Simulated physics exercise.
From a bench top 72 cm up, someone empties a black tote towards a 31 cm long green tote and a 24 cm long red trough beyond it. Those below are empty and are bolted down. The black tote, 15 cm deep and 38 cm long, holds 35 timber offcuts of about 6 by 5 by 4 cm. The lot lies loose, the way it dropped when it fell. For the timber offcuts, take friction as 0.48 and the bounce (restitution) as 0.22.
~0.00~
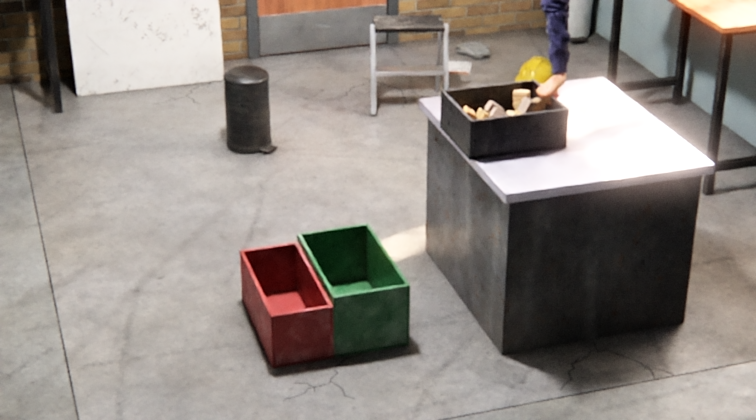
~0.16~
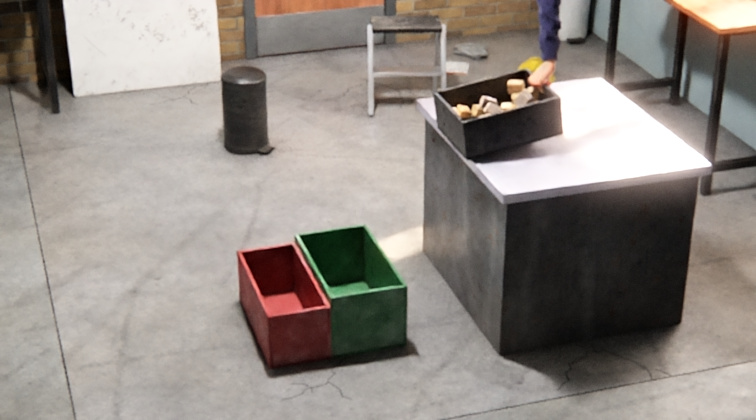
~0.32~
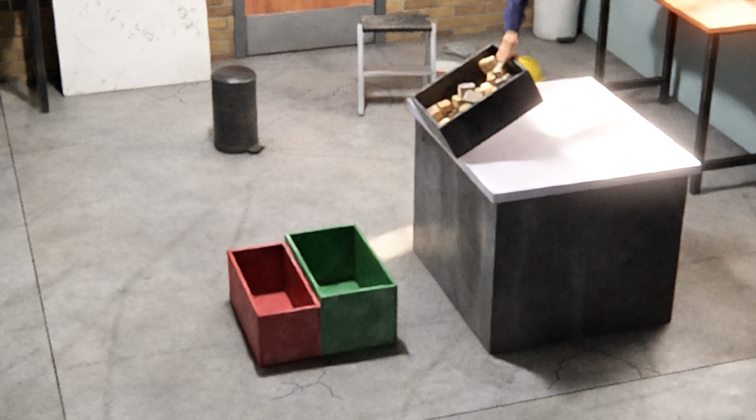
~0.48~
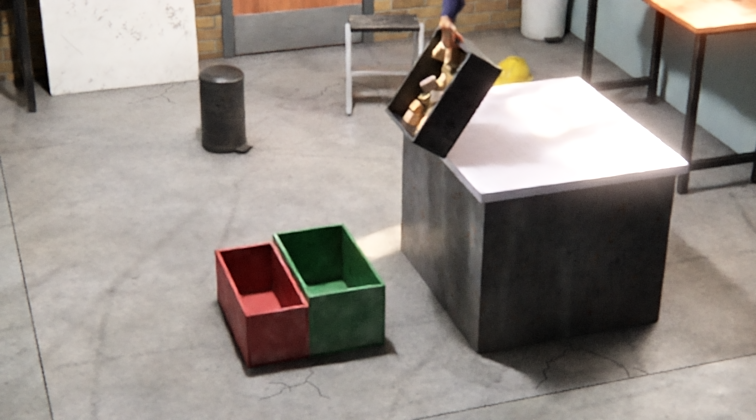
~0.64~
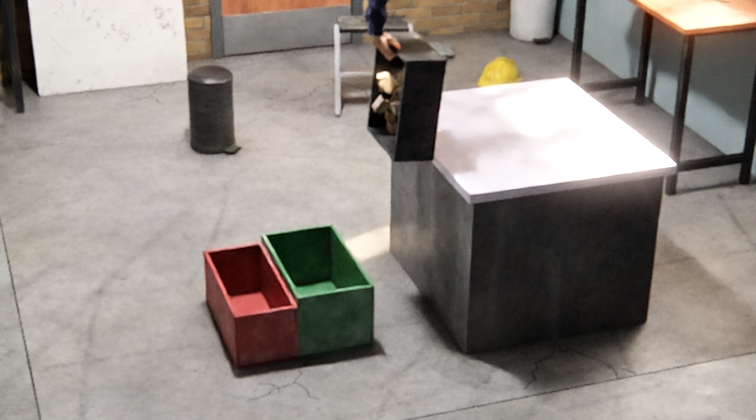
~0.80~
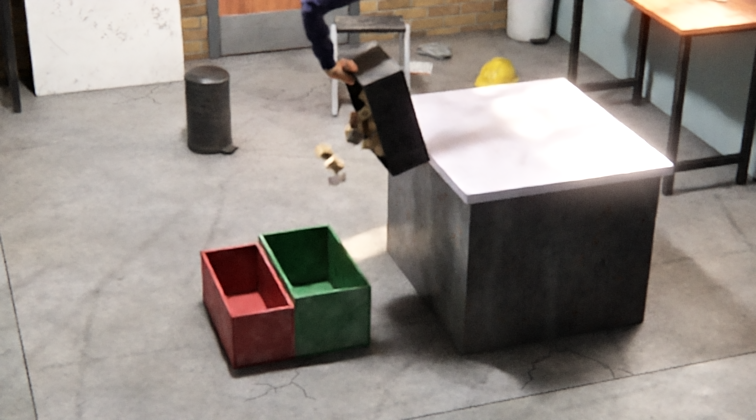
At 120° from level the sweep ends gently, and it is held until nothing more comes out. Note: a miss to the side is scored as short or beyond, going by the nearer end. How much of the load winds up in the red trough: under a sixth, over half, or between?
Share finishing in the red trough - not even a sixth.
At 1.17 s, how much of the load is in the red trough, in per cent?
By that time, roughly 5 percent.
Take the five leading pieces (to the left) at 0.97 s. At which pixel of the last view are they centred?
The five leading pieces sit around (290, 268) in the last view.
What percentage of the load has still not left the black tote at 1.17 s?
Around 15 per cent of the load.
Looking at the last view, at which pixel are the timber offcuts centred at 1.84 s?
Roughly at pixel (305, 312).
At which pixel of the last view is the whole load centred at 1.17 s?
Near pixel (312, 301).
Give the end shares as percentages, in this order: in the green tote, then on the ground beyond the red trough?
Roughly 85 and 0 per cent.
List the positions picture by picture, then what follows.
In the first picture (we follow the rim corner now nearest the camera; the camera pans a little), black tote at (474, 120); red trough at (274, 315); tilt 0°; nothing out yet.
Black tote at (465, 122); tilt 8°, in the second picture.
Black tote at (441, 126); tilt 29°, in the third picture.
Black tote at (414, 139); tilt 56°, in the fourth picture.
Black tote at (394, 158); tilt 85°, in the fifth picture.
Black tote at (391, 174); red trough at (235, 316); tilt 108°; 8 out, the lowest offcut at (337, 179), in the sixth picture.
After 0.97 s, tilt 120°; 10 still in the black tote, 3 in the green tote and 22 in the air.
After 1.17 s, tilt 120°; 5 still in the black tote, 22 in the green tote, 2 in the red trough and 6 in the air.
After 1.47 s, tilt 120°; 28 in the green tote, 2 in the red trough, 2 on the ground short of the green tote and 3 in the air.
Outcome (at 1.84 s), 29 in the green tote, 2 in the red trough and 4 on the ground short of the green tote. Asked share, 2 of 35, 6 per cent.
